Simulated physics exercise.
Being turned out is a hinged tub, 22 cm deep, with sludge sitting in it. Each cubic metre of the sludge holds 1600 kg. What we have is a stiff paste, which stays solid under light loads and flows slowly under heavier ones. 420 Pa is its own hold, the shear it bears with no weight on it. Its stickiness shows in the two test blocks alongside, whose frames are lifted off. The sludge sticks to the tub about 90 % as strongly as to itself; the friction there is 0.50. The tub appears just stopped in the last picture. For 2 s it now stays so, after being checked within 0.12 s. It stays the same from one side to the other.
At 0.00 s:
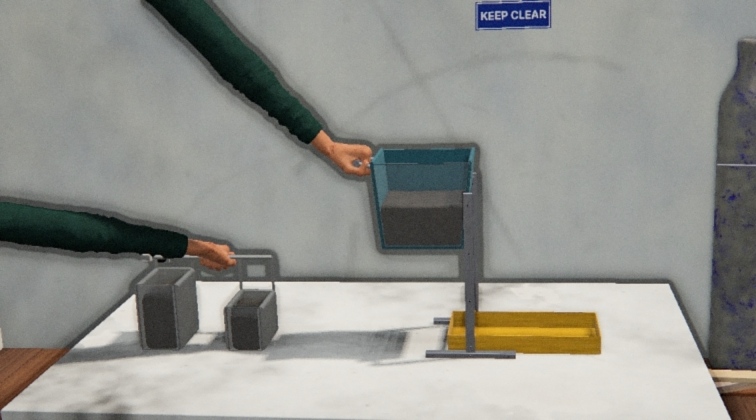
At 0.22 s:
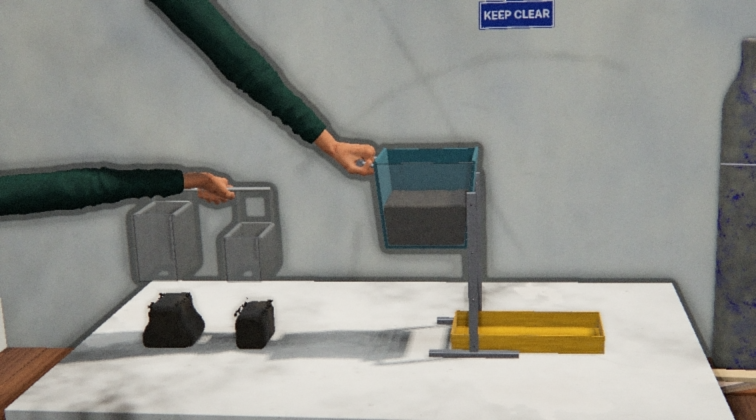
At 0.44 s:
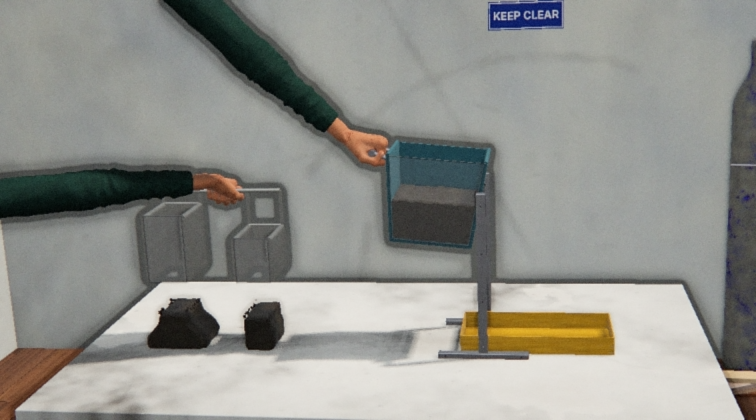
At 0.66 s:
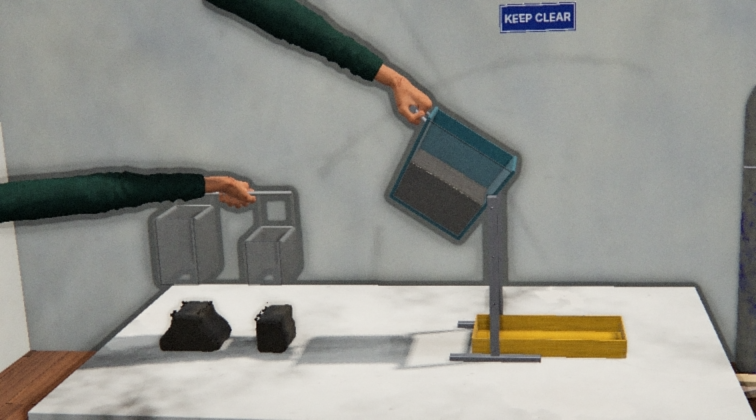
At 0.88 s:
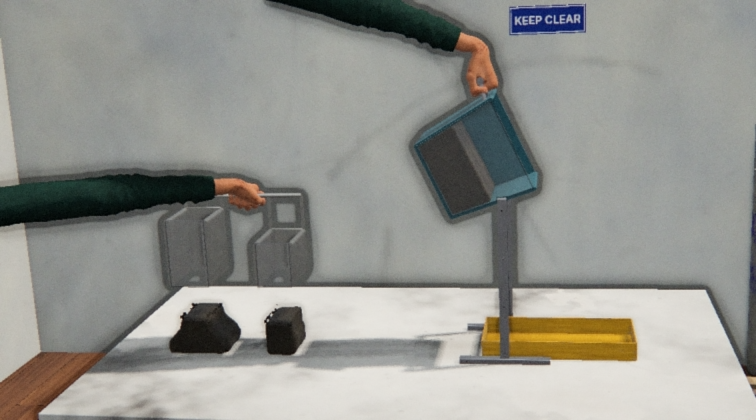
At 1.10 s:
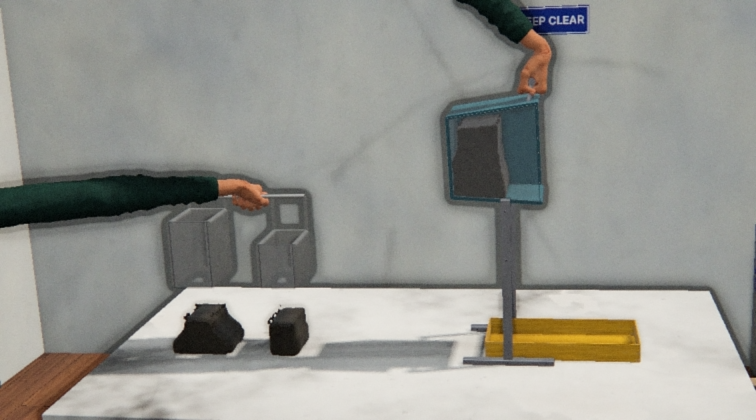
A translucent blue tub of dark grey sludge hangs on a grey stand above a yellow tray, seen from the front across a white marbled table by a pale wall. At left, a green-sleeved hand lifts two grey moulds off dark blocks, the larger sagging, and holds them up. Another hand swings the tub clockwise onto its side, sludge still inside, as the camera drifts slightly left.
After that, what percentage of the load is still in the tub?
Roughly 74 %.
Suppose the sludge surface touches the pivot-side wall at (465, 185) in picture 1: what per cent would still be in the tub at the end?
Then roughly 45 %.
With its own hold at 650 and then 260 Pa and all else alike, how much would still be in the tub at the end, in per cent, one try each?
First 100 %, second 55 %.
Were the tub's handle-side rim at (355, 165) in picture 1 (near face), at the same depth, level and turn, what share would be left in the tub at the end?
Roughly 60 %.
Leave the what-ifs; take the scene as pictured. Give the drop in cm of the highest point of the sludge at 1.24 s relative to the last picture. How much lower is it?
Around 6 cm below its level in the last picture.
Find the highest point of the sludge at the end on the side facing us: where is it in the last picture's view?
It ends up highest close to (470, 166).
By 1.24 s, the tub is at 88 degrees and holds 100 %.
By 1.41 s, the tub is at 88 degrees and holds 88 %.
By 1.58 s, the tub is at 88 degrees and holds 75 %.
By 1.75 s, the tub is at 88 degrees and holds 74 %.
By 3.10 s, at the end, the tub is at 88 degrees and holds 74 %.
